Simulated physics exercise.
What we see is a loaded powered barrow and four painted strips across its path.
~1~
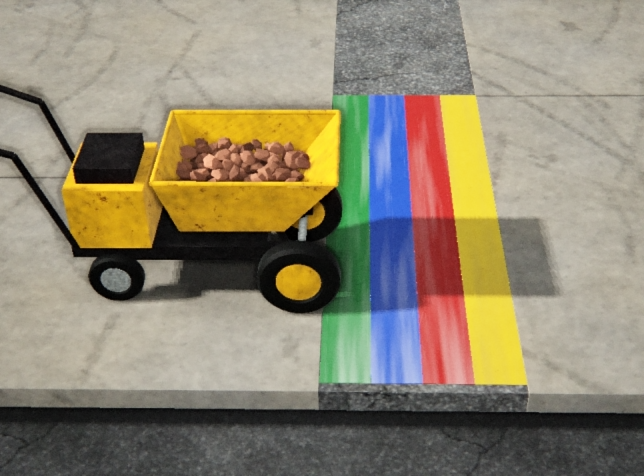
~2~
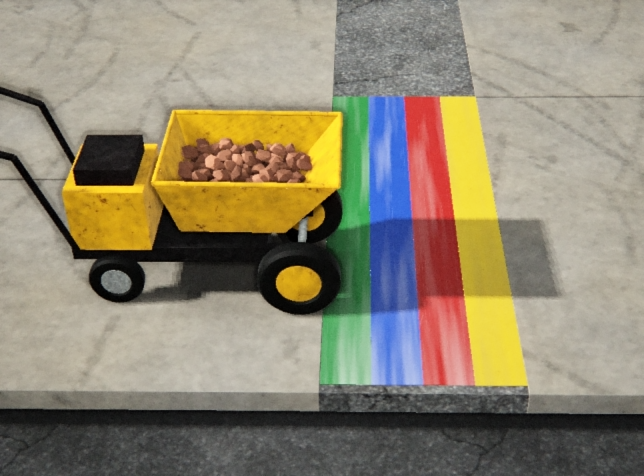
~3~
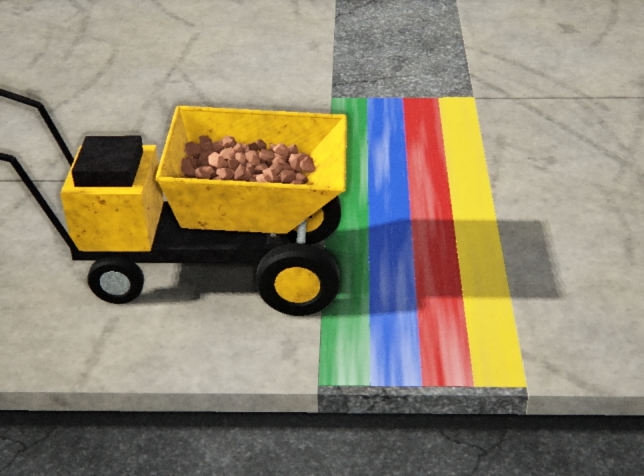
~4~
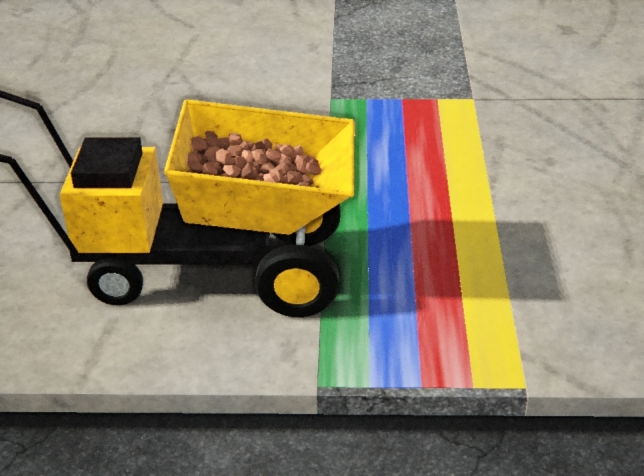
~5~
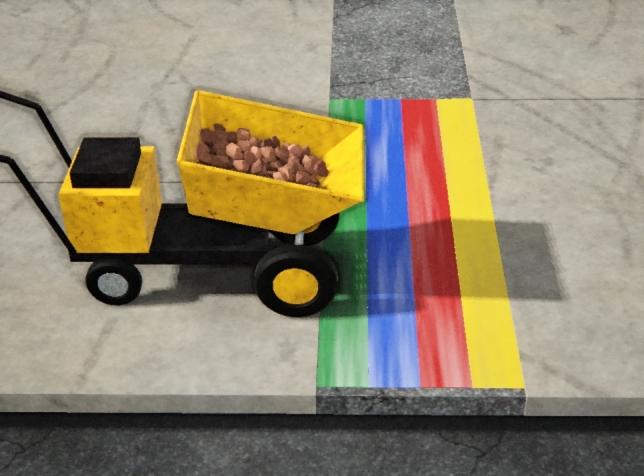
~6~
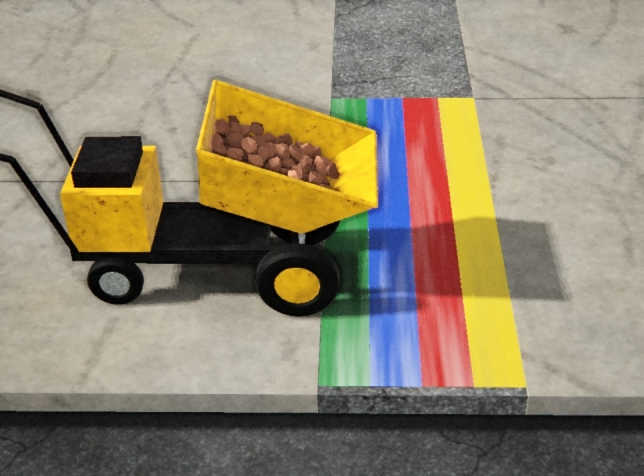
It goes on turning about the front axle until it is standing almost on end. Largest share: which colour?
Colour: Red.
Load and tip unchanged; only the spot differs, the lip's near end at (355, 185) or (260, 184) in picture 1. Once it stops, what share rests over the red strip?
Roughly 20 per cent at the first spot and 20 per cent at the second.
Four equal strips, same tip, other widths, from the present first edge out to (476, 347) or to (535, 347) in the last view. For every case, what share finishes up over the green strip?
Shares: 0 %; then 0 %.
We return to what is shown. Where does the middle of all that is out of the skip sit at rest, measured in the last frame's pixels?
Somewhere around (459, 269) in the last picture.
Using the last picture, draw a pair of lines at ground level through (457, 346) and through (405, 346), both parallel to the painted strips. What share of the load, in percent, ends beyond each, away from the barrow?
Around 50 per cent for the first, and 80 per cent for the second.
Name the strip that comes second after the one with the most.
In second place: That yellow strip.
Soon after the last picture, skip tipped steeply; all in the skip.
A little later, skip tipped right over; most in the skip; about a quarter over the red strip; a small part over the yellow strip.
Later still, skip tipped right over; about a quarter in the skip; a stray few over the blue strip; about a third over the red strip; about a quarter over the yellow strip; a small part off the paint.
At rest, skip tipped right over; about a quarter in the skip; none over the green strip; a stray few over the blue strip; about a third over the red strip; about a quarter over the yellow strip; a small part off the paint.
